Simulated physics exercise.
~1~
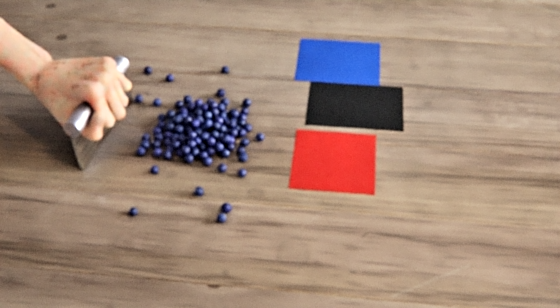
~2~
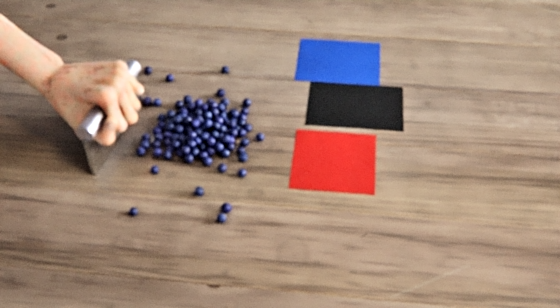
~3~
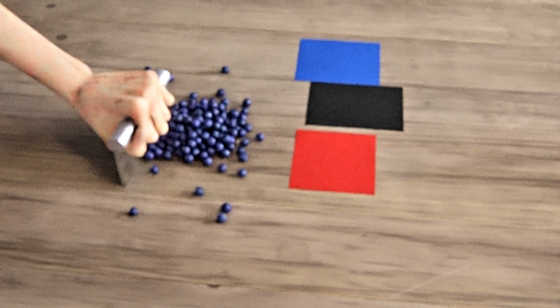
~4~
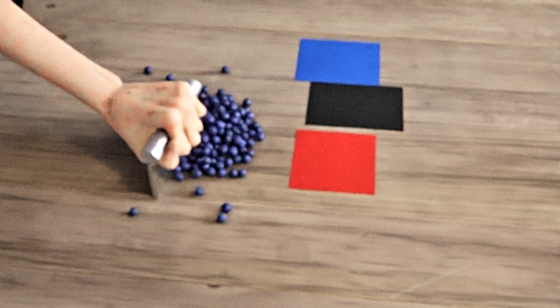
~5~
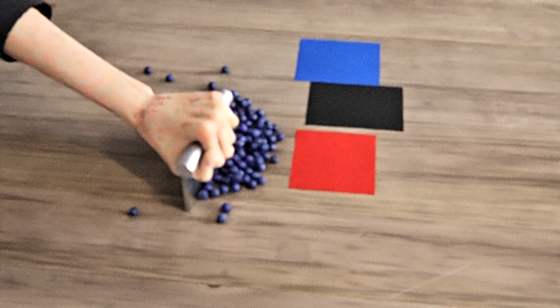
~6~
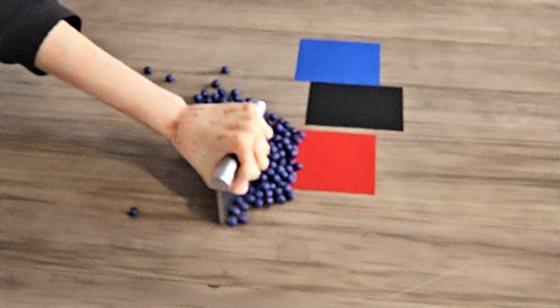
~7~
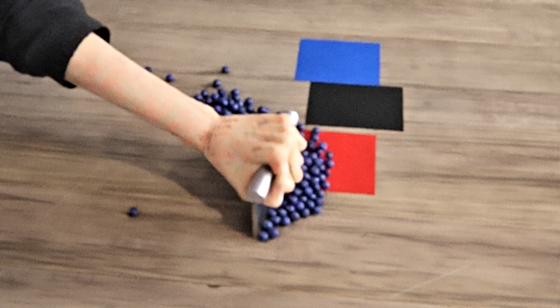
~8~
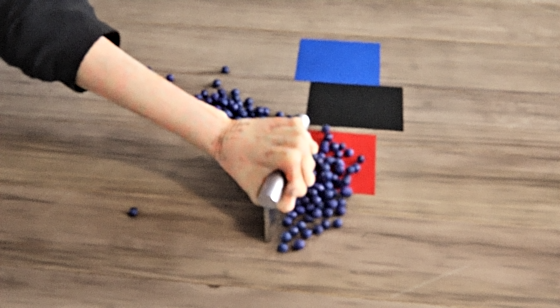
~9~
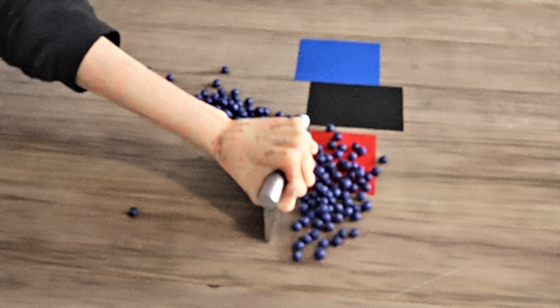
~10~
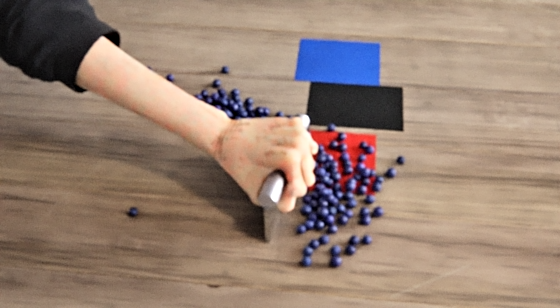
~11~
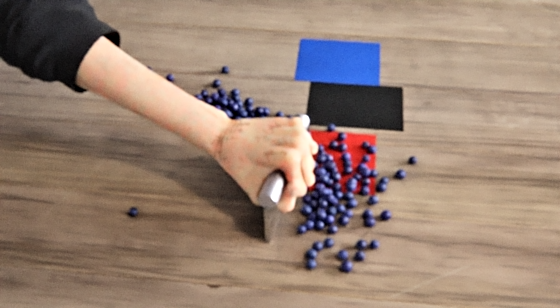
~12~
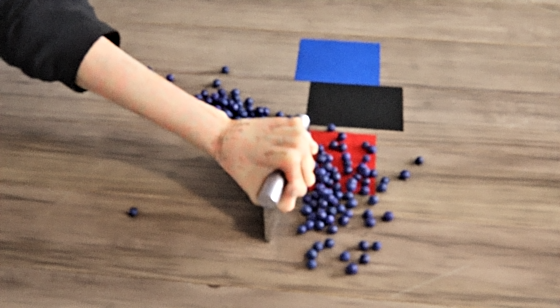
A hand pushes blueberries rightward with a scraper, then stops as some rest on the red sheet.
